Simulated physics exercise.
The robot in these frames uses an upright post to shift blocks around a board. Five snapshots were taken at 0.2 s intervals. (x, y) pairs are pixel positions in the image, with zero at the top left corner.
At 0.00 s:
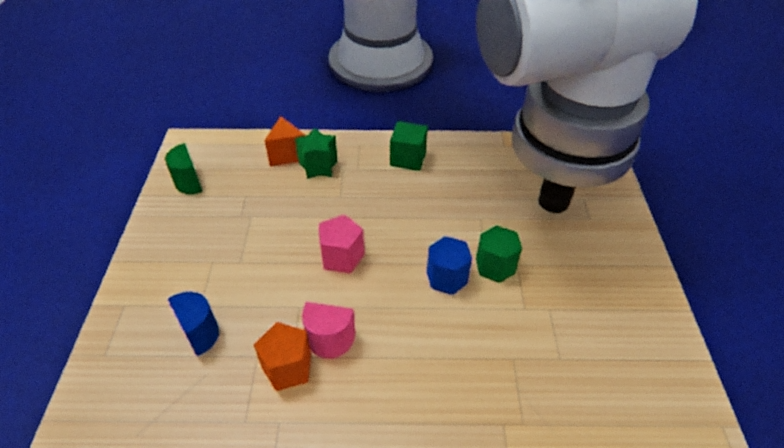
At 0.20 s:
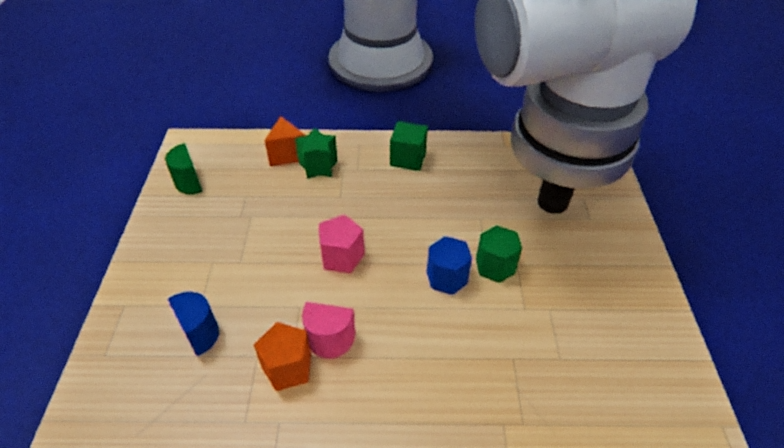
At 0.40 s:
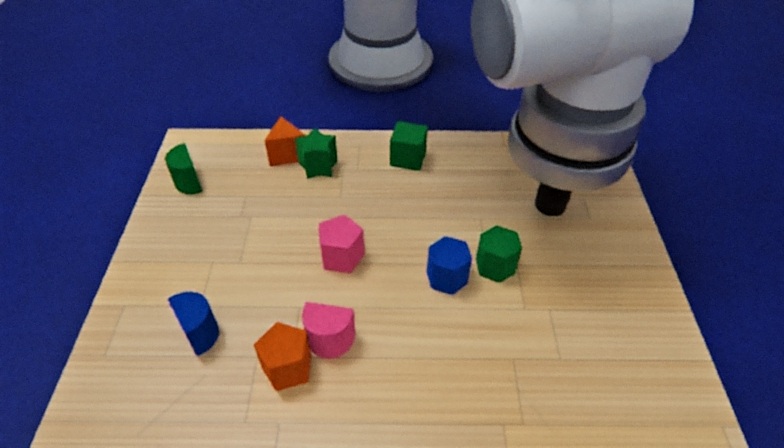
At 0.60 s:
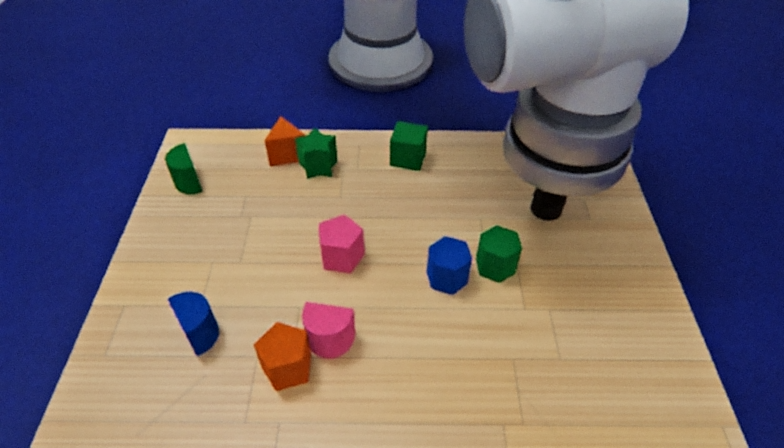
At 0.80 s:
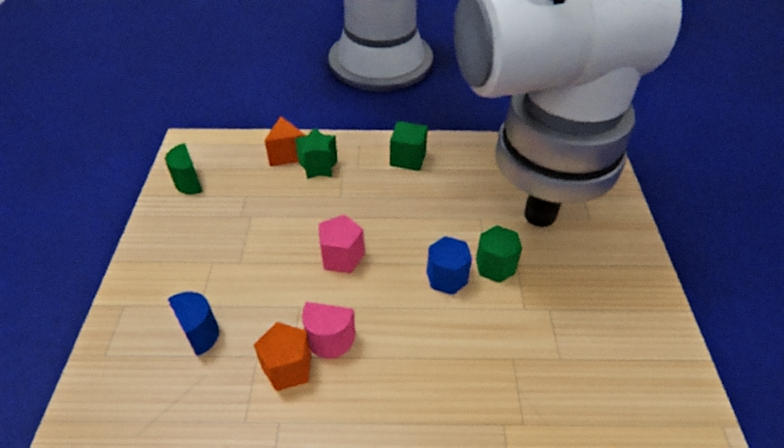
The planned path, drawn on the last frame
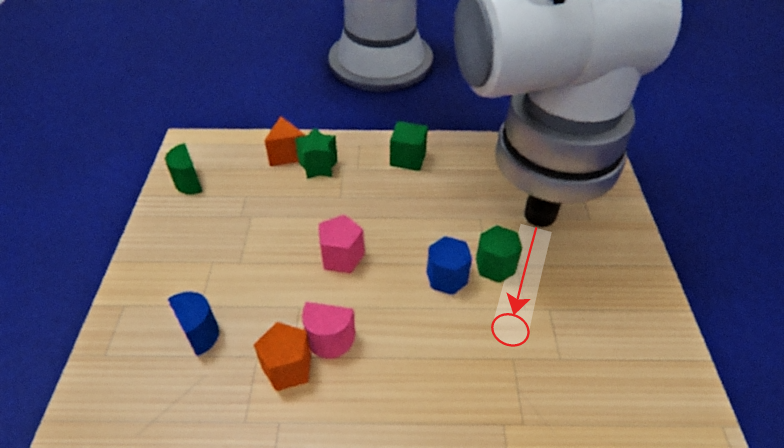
On a wooden board, a robot arm's dark post moves slightly left and down among still blocks.
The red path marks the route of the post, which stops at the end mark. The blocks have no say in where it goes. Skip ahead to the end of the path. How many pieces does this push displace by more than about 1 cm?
Only one block.
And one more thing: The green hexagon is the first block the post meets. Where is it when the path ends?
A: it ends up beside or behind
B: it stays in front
The answer is A.
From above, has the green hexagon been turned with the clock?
Answer: Yes.
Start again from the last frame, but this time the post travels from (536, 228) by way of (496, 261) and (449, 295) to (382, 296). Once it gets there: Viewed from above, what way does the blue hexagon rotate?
It spins with the clock.
Path on the board, straight from (536, 228) to (510, 330).
What follows on the original path. One third of the way, post (531, 248); nothing pushed yet.
Two thirds of the way, post (523, 281); green hexagon (489, 251), turned 40° clockwise.
At the end, post (514, 319); blue hexagon in place; green hexagon (489, 251), turned 40° clockwise.
